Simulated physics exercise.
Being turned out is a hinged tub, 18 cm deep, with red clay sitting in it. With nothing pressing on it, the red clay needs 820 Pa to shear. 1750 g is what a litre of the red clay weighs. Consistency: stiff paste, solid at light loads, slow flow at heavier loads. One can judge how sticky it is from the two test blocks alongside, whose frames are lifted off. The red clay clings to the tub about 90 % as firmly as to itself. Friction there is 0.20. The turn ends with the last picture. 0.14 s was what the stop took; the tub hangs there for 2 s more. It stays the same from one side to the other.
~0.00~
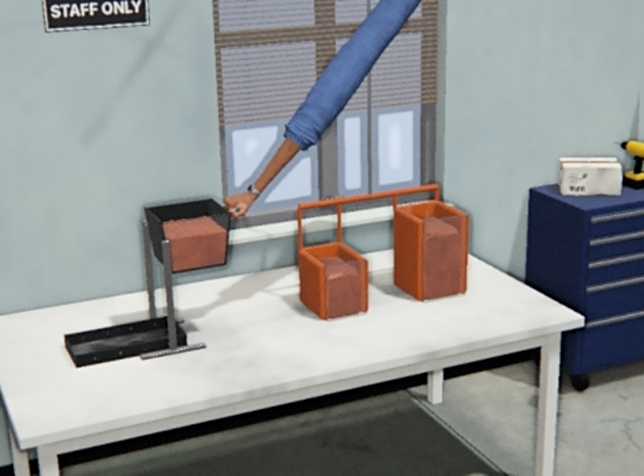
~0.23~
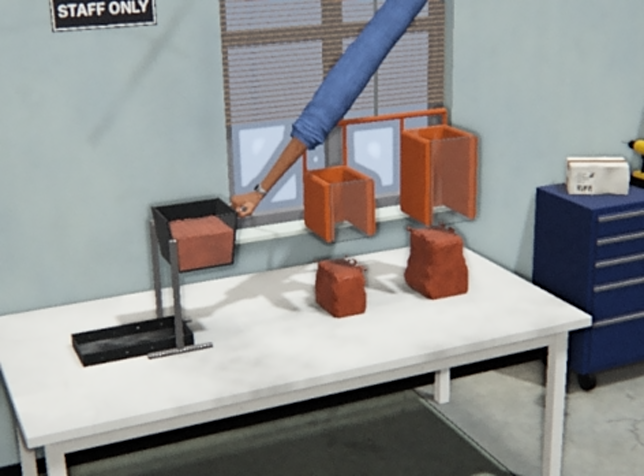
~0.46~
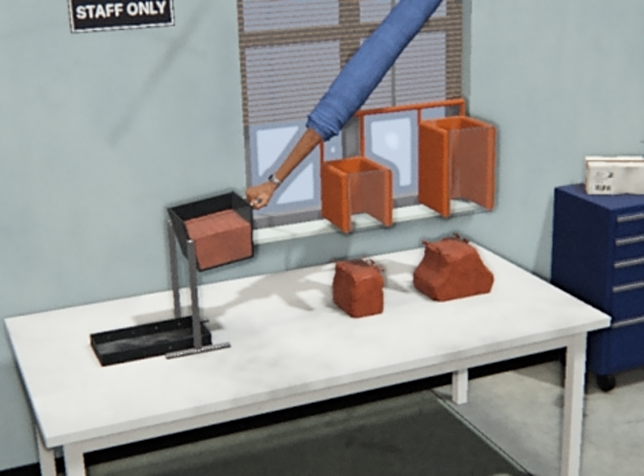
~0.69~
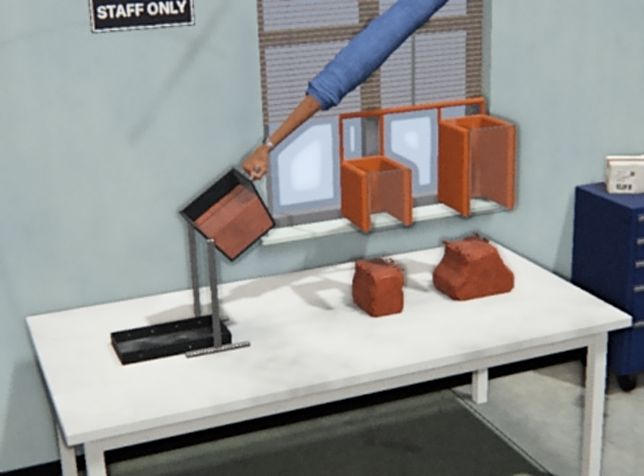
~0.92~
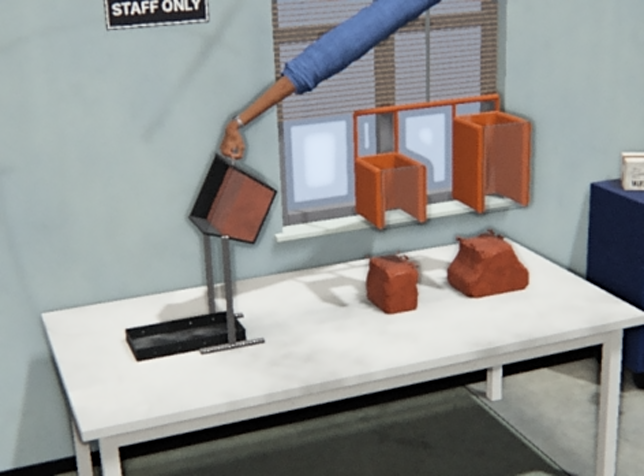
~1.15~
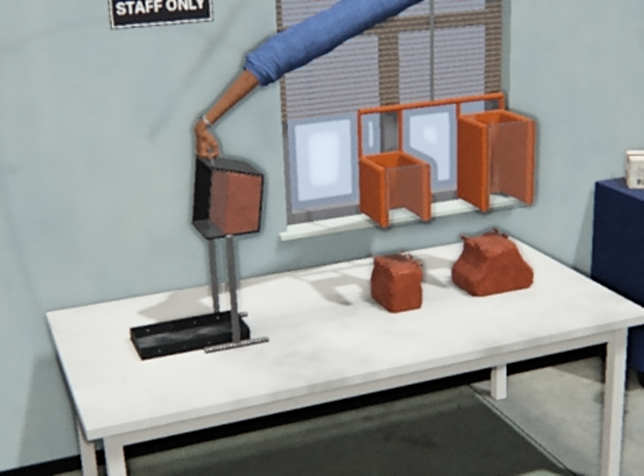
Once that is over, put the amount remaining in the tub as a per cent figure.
The amount remaining comes to about 100 %.
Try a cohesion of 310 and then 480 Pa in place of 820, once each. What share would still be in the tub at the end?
Try one gives 65 per cent, try two gives 75 per cent.
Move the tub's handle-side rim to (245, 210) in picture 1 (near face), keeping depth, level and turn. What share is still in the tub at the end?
Some 100 per cent, I reckon.
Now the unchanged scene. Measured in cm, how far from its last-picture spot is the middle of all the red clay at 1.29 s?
0 cm.
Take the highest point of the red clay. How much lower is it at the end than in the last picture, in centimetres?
About 0 cm.
After 1.29 s, the tub is at 82 degrees and holds 100 %.
After 1.46 s, the tub is at 82 degrees and holds 100 %.
After 1.63 s, the tub is at 82 degrees and holds 100 %.
After 1.80 s, the tub is at 82 degrees and holds 100 %.
After 3.15 s, the tub is at 82 degrees and holds 100 %.
